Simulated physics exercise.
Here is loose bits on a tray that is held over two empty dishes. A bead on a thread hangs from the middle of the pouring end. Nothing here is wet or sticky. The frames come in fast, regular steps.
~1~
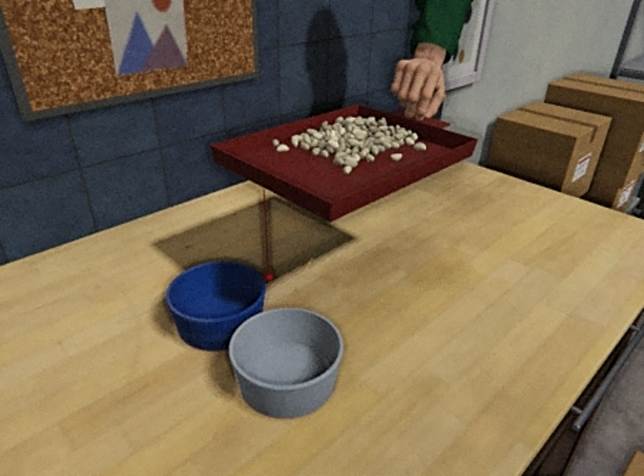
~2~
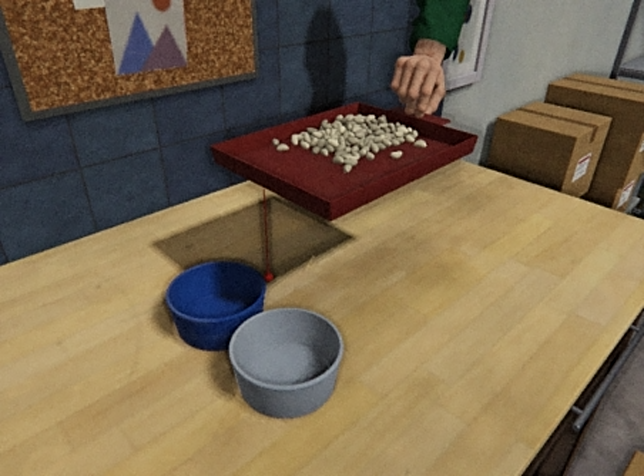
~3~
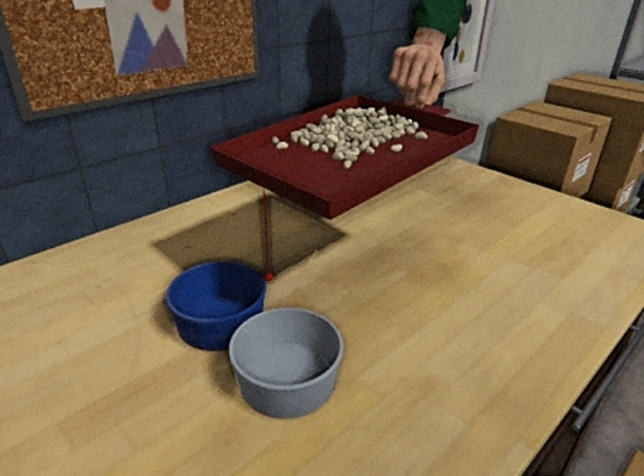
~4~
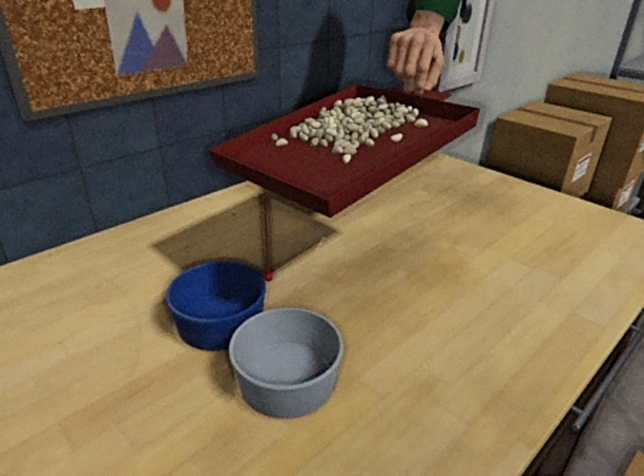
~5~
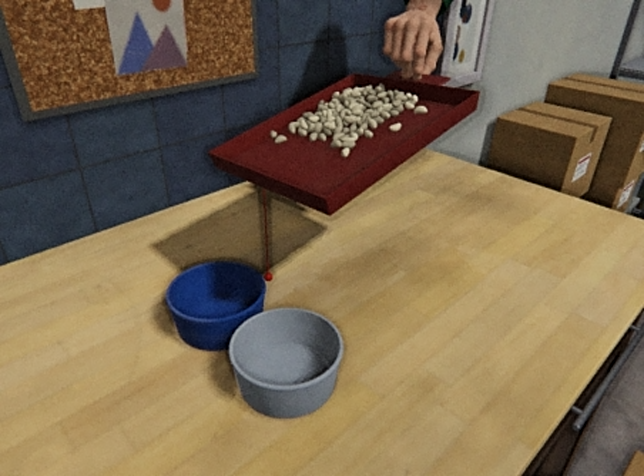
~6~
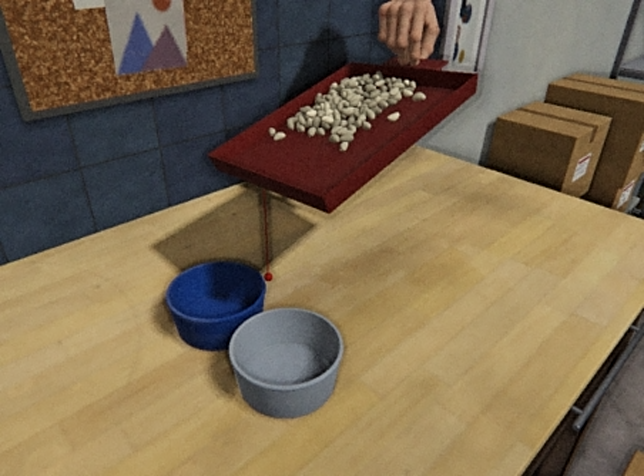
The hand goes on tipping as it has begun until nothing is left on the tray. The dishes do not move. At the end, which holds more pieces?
More goes to the left-hand dish.
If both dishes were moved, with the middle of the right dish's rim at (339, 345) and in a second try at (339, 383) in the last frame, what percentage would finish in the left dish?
Near 20 % and 10 %.
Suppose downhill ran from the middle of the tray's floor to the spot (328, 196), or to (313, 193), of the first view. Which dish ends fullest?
One: The right one. Two: The right one.
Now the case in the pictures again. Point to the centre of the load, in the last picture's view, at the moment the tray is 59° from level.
Around (248, 142).
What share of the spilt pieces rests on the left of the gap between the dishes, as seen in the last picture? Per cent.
Near 90 %.
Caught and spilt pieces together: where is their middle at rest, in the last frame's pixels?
Close to (209, 309).
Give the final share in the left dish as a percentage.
Some 60 per cent.
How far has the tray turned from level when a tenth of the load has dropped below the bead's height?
Around 75° of tilt.
Just after the last frame, tray tipped steeply; almost all on the tray; just a few in the air.
A moment on, tray tipped right over; the larger part on the tray; about a tenth in the left dish; about a tenth outside both; just a few in the air.
Further on, tray tipped past a quarter turn; roughly two thirds in the left dish; roughly a third outside both; just a few in the air.
When it is over, tray tipped past a quarter turn; not one in the right dish; roughly two thirds in the left dish; roughly a third outside both.
